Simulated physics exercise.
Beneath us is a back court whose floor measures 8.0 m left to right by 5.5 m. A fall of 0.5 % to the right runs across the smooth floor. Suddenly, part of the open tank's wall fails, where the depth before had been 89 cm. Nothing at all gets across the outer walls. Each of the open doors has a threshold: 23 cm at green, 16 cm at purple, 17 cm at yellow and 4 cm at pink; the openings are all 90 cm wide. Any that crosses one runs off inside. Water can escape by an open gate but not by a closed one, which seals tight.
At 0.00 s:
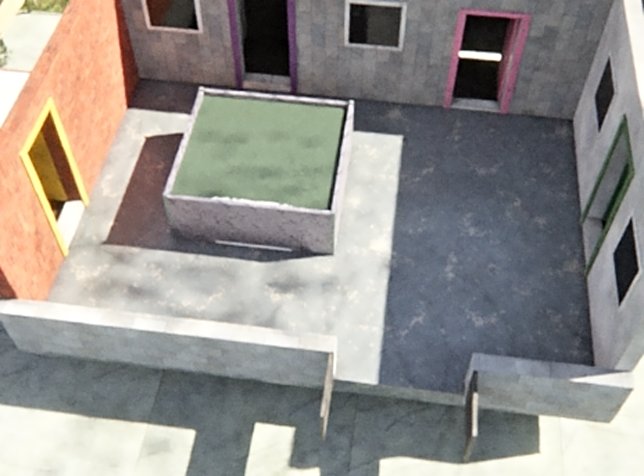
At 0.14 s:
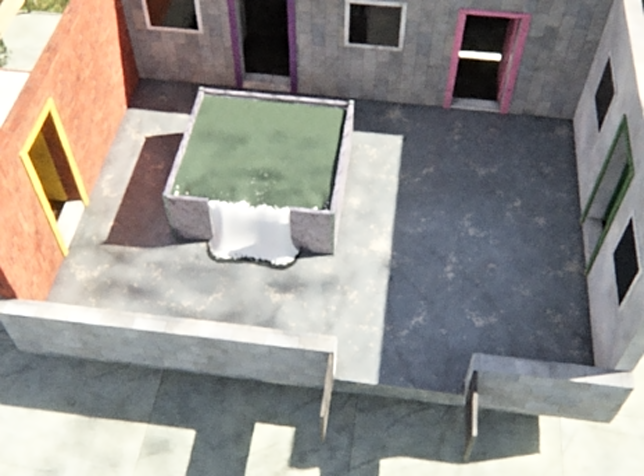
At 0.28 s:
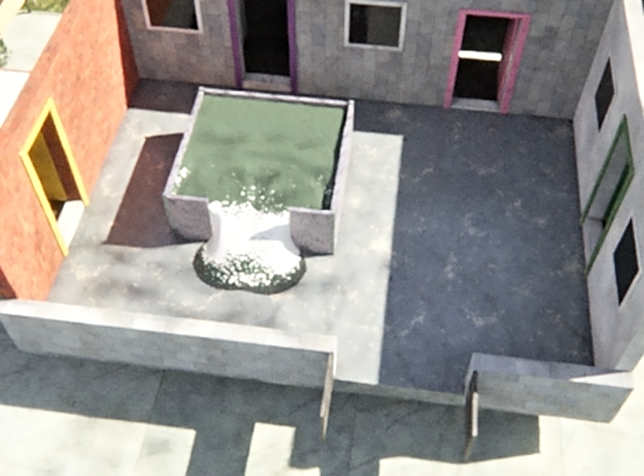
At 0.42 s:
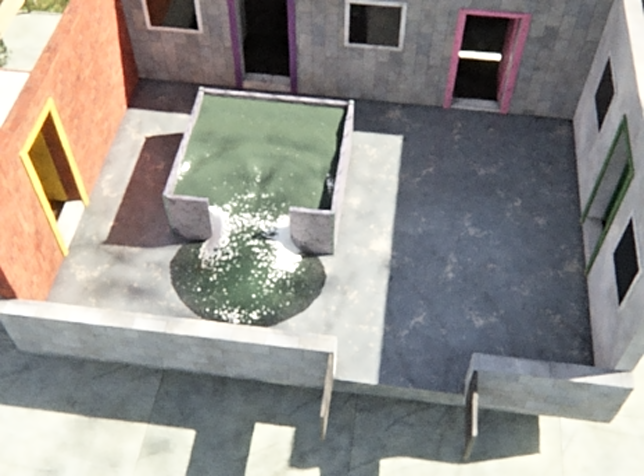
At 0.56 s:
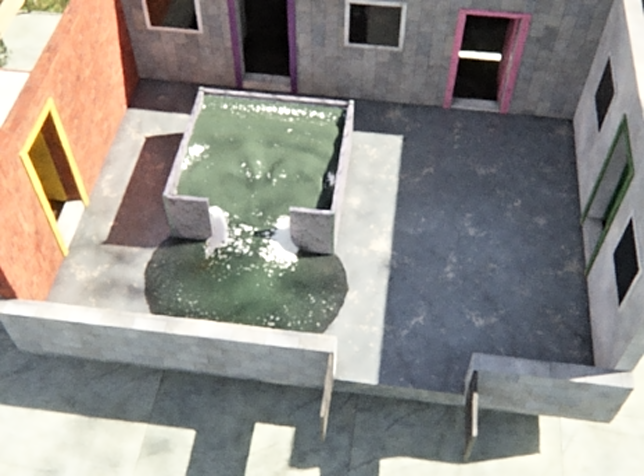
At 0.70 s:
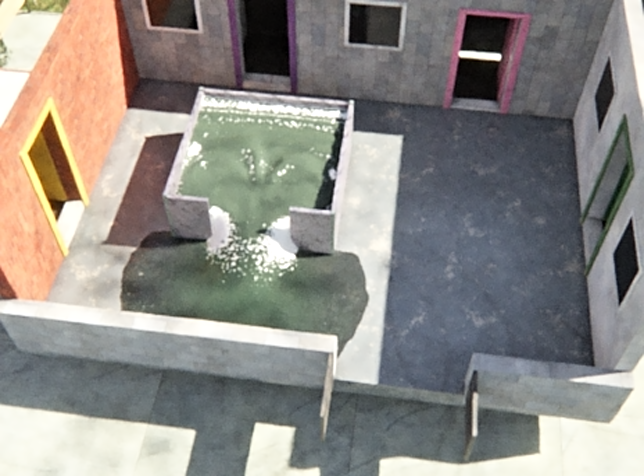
In a walled back court, green water sits in a square open tank until part of its near wall gives way; water pours through the gap, foaming white, and spreads across the floor in a widening dark pool.
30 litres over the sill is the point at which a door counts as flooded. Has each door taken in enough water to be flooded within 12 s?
For the green door I'd say within the limit. For the purple door I'd say within the limit. For the yellow door I'd say within the limit. For the pink door I'd say above the limit.
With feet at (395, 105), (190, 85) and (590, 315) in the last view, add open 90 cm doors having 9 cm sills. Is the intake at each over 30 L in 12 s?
Check each in turn: The first succeeds, the second succeeds, the third succeeds.
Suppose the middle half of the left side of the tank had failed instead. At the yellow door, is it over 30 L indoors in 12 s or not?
So, yellow door: Out of bounds.
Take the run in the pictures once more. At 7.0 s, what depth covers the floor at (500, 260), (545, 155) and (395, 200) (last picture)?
Close to 6, 9 and 1 centimetres.
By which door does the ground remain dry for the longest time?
The final one is the pink door.
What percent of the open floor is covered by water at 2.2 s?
About 35 per cent.
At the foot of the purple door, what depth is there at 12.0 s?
The depth there is near 8.5 cm.
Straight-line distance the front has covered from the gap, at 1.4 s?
Distance: Approx. 3.6 m.
After 1.4 s water covers 20 % of the floor and is deepest (56 cm) near (233, 339); green door not reached, purple door not reached, yellow door not reached, pink door not reached.
After 2.2 s water covers 35 % of the floor and is deepest (50 cm) near (36, 326); green door not reached, purple door not reached, yellow door 12 cm at the sill, 0 L in, pink door not reached.
After 3.5 s water covers 65 % of the floor and is deepest (35 cm) near (48, 328); green door 15 cm at the sill, 0 L in, purple door not reached, yellow door 18 cm at the sill, 3 L in, pink door not reached.
After 7.0 s water covers 90 % of the floor and is deepest (21 cm) near (224, 89); green door 10 cm at the sill, 0 L in, purple door 14 cm at the sill, 0 L in, yellow door 11 cm at the sill, 6 L in, pink door 11 cm at the sill, 20 L in.
After 12.0 s water covers 100 % of the floor and is deepest (22 cm) near (589, 349); green door 9 cm at the sill, 0 L in, purple door 9 cm at the sill, 0 L in, yellow door 10 cm at the sill, 6 L in, pink door 12 cm at the sill, 156 L in.
